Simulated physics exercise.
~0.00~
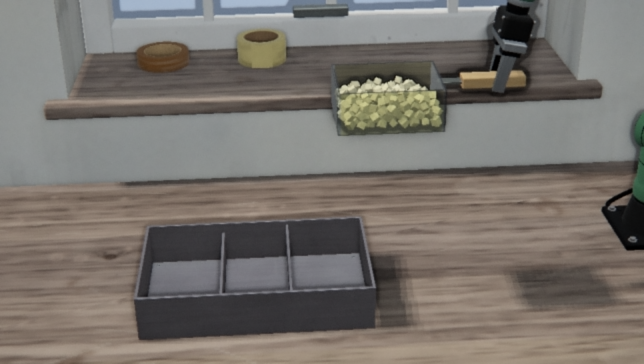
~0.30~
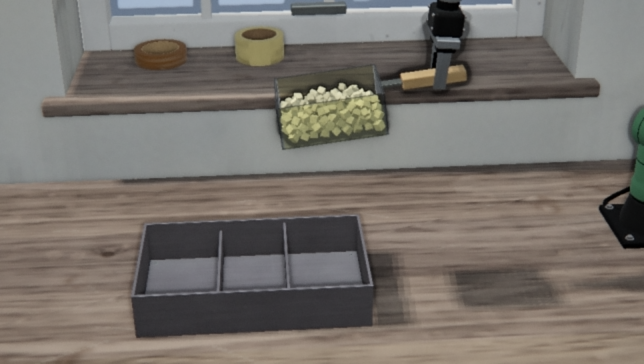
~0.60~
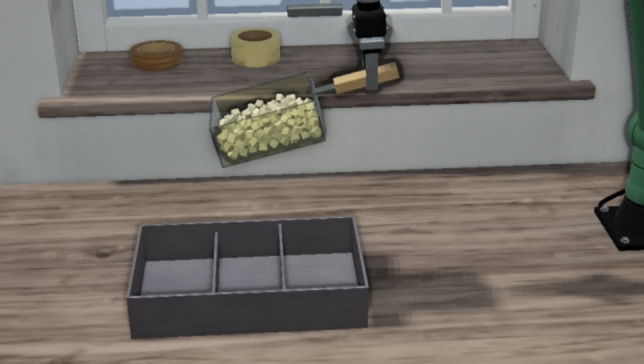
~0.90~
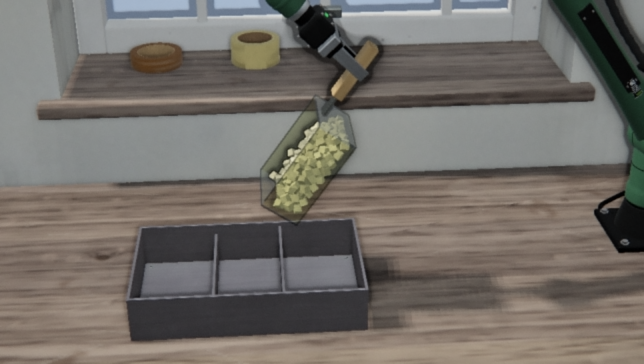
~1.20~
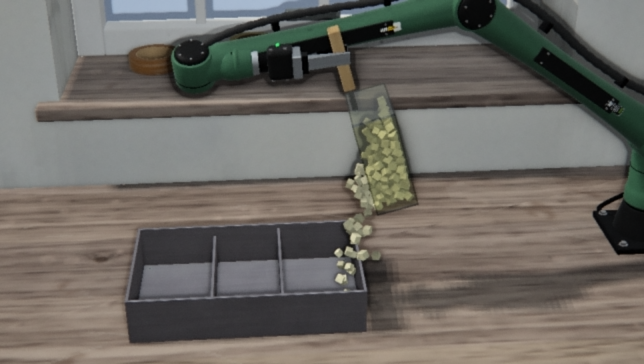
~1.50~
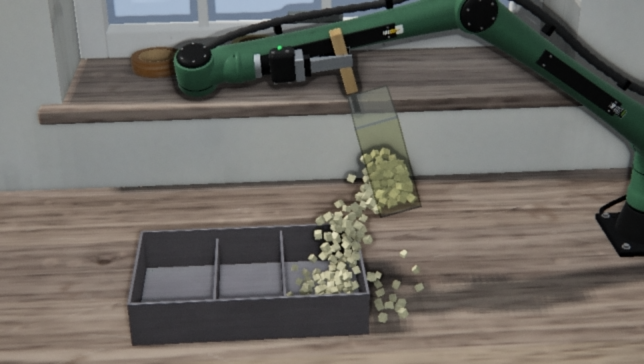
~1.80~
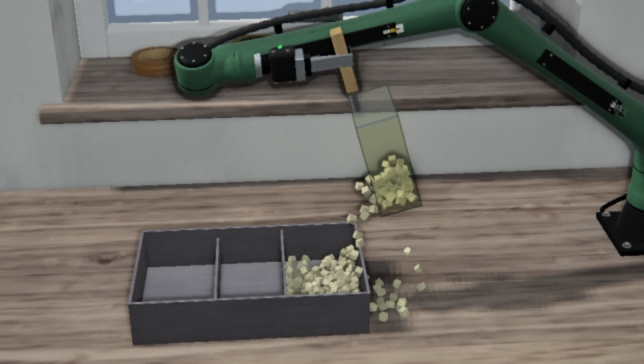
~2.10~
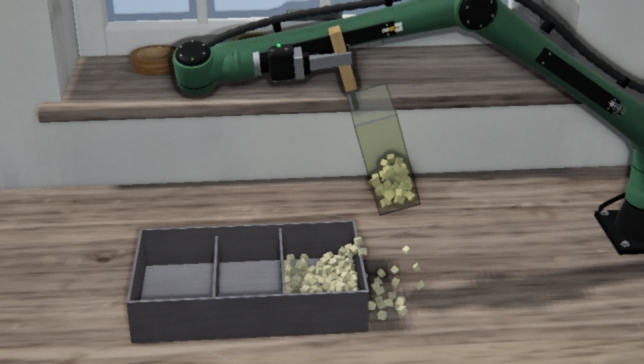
On a wooden counter below a window, seen from the front and slightly above, a dark grey crate with three compartments sits towards the left. Behind it, a brown dish and a yellow ring-shaped object rest on the sill. A green and black robot arm grips a see-through box of pale yellow-green dice by its wooden handle, carries it left, then swings it back right while tipping it steeply. The dice tumble into the crate's right compartment, some scattering on the counter beside it. Finally the arm holds still, the compartment heaped and a clump left in the box.
